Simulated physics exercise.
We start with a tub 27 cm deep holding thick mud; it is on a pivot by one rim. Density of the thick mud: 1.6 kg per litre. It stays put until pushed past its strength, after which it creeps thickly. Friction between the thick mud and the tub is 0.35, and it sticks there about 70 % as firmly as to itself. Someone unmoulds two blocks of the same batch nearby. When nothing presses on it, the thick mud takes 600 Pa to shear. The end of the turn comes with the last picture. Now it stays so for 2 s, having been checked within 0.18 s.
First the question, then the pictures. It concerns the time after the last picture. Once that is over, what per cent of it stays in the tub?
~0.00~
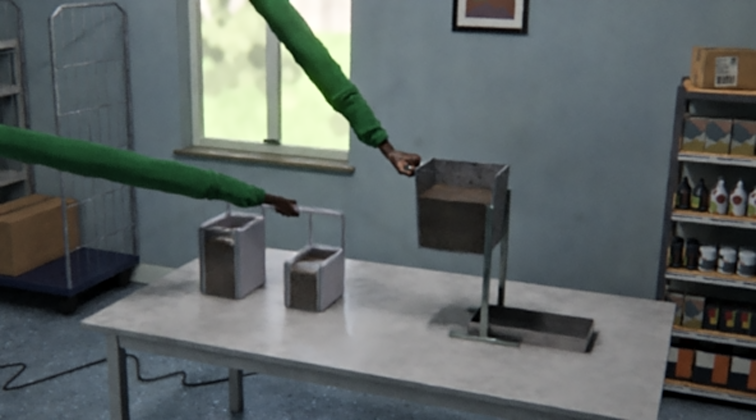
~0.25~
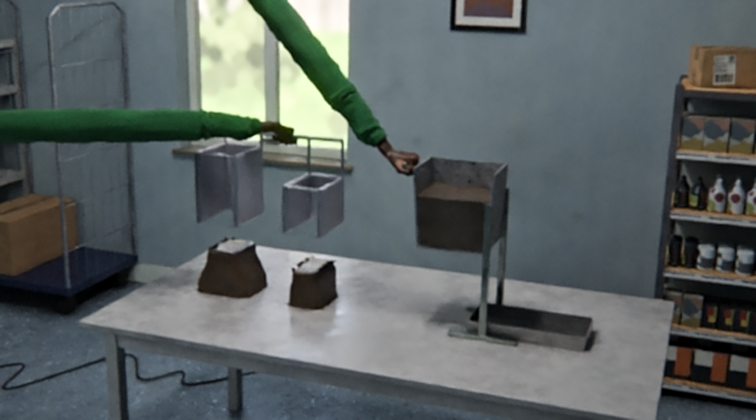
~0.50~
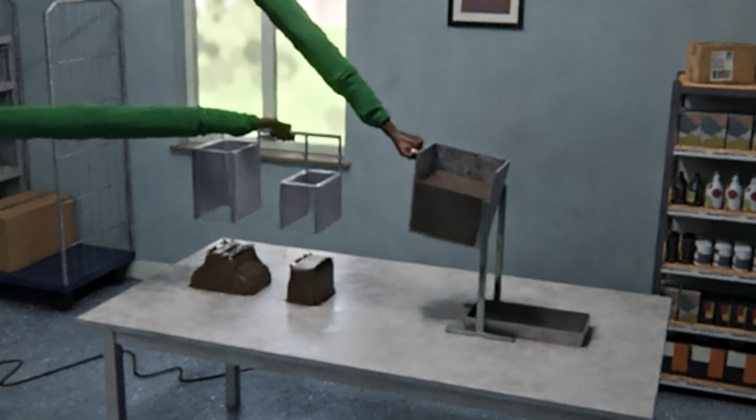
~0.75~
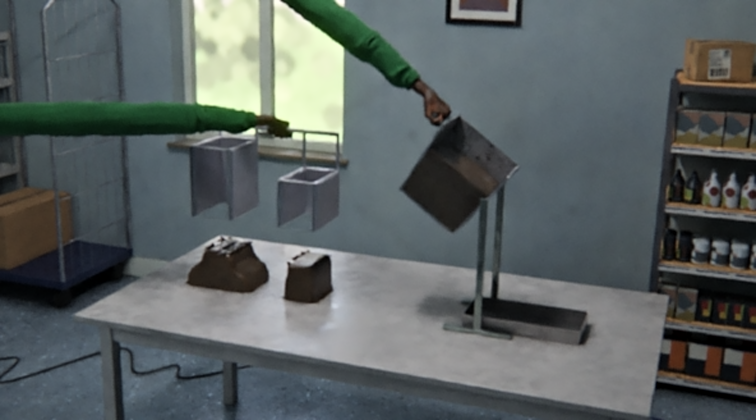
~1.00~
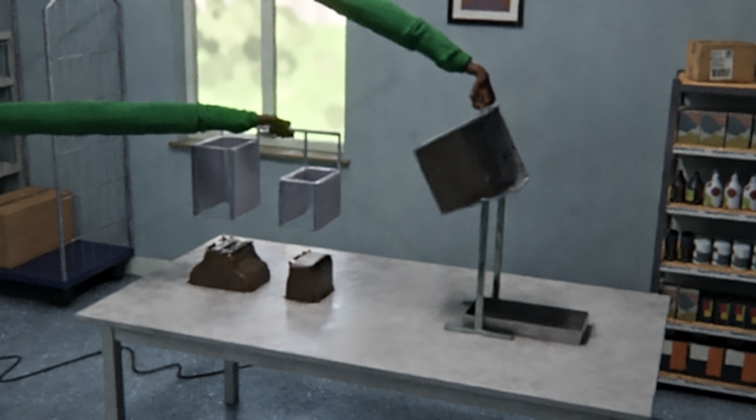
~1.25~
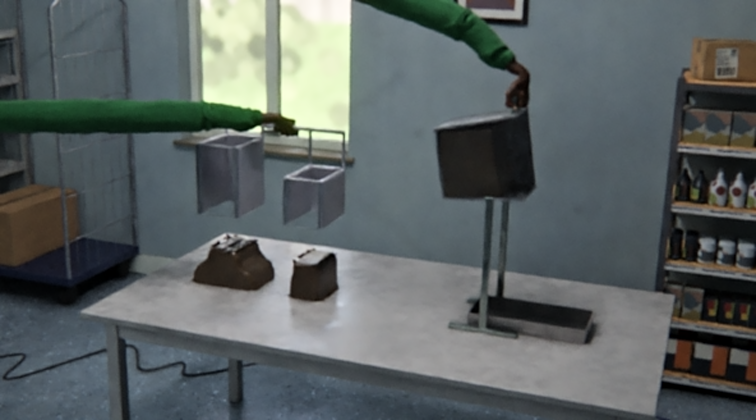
Some 97 per cent stays in the tub.
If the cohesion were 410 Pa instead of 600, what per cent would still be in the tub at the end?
It would come to about 70 %.
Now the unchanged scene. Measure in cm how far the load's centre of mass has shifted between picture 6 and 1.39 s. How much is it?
It has moved around 3 centimetres.
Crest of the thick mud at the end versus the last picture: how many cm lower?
6 cm.
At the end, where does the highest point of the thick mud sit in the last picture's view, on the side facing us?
Roughly at pixel (461, 144).
After 1.39 s, the tub is at 80 degrees and holds 100 %.
After 1.56 s, the tub is at 80 degrees and holds 98 %.
After 1.73 s, the tub is at 80 degrees and holds 97 %.
After 1.90 s, the tub is at 80 degrees and holds 97 %.
After 3.25 s, the tub is at 80 degrees and holds 97 %.
